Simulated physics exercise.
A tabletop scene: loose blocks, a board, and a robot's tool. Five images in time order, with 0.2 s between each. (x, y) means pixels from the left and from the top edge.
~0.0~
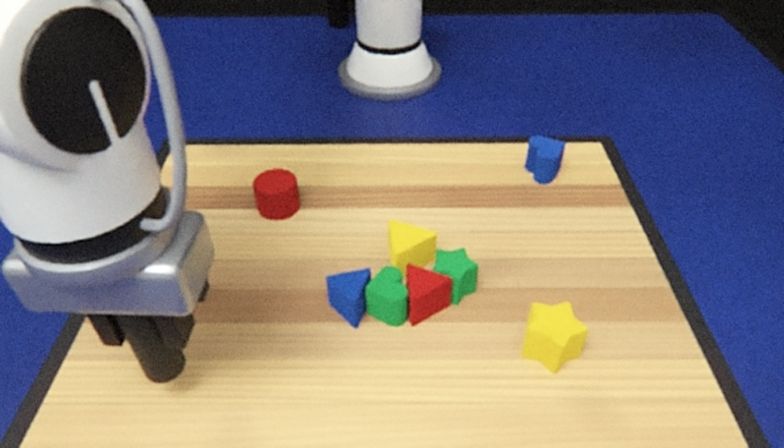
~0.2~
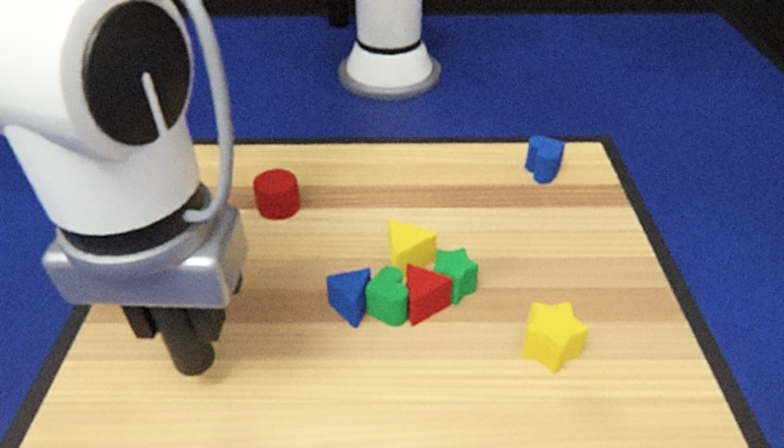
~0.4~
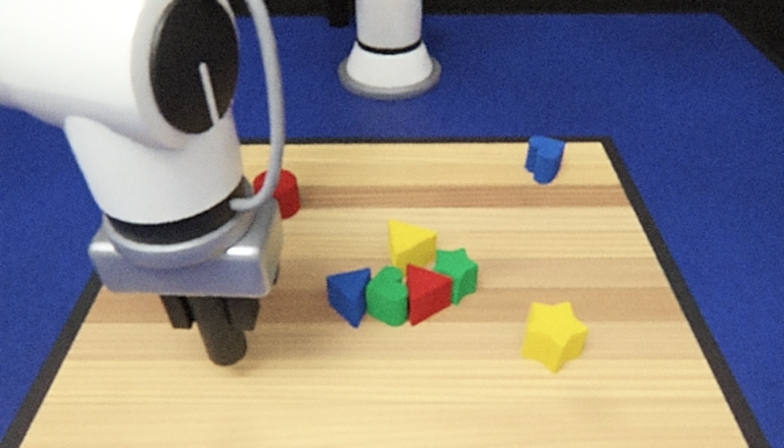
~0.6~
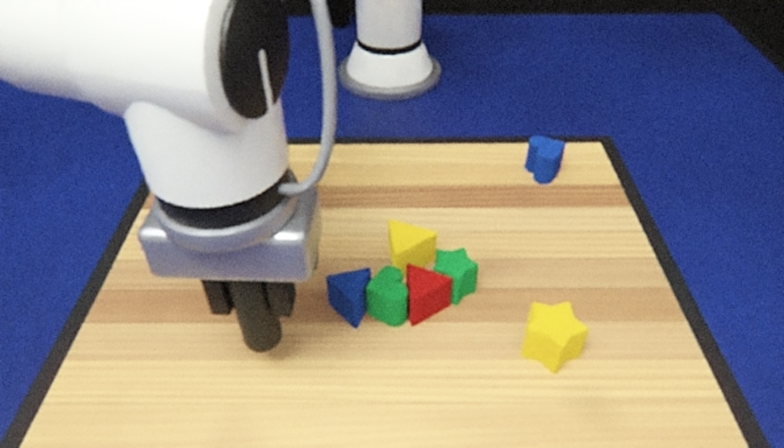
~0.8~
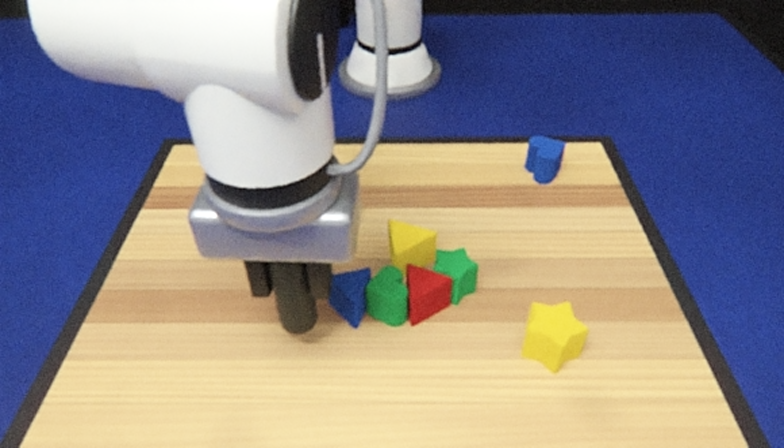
A robot arm moves steadily right across the board toward the unmoving blue three-sided block.
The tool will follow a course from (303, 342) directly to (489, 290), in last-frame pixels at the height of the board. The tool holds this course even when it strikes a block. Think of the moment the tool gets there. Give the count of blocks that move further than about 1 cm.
The result: Three blocks or more.
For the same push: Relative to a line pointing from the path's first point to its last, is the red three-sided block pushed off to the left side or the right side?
It gets pushed right.
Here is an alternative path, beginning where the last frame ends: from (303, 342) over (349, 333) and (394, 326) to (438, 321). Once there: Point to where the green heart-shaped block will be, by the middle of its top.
About (414, 269).
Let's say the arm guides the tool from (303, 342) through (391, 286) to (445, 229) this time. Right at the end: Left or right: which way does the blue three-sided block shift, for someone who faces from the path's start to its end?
It moves off to the right.
On the path given first. One third of the way, tool at (369, 302); blue three-sided block at (363, 271), turned 45° anticlockwise; green heart-shaped block at (404, 275), turned 25° clockwise; red three-sided block at (436, 281); green star block at (457, 259).
Two thirds of the way, tool at (433, 285); blue three-sided block at (364, 268), turned 55° anticlockwise; green heart-shaped block at (436, 253), turned 40° anticlockwise; red three-sided block at (468, 283), turned 25° clockwise; green star block at (472, 247), turned 35° clockwise.
At the end, tool at (492, 269); blue three-sided block at (364, 268), turned 55° anticlockwise; green heart-shaped block at (441, 250), turned 55° anticlockwise; red three-sided block at (516, 282), turned 65° clockwise; green star block at (483, 239), turned 30° clockwise.
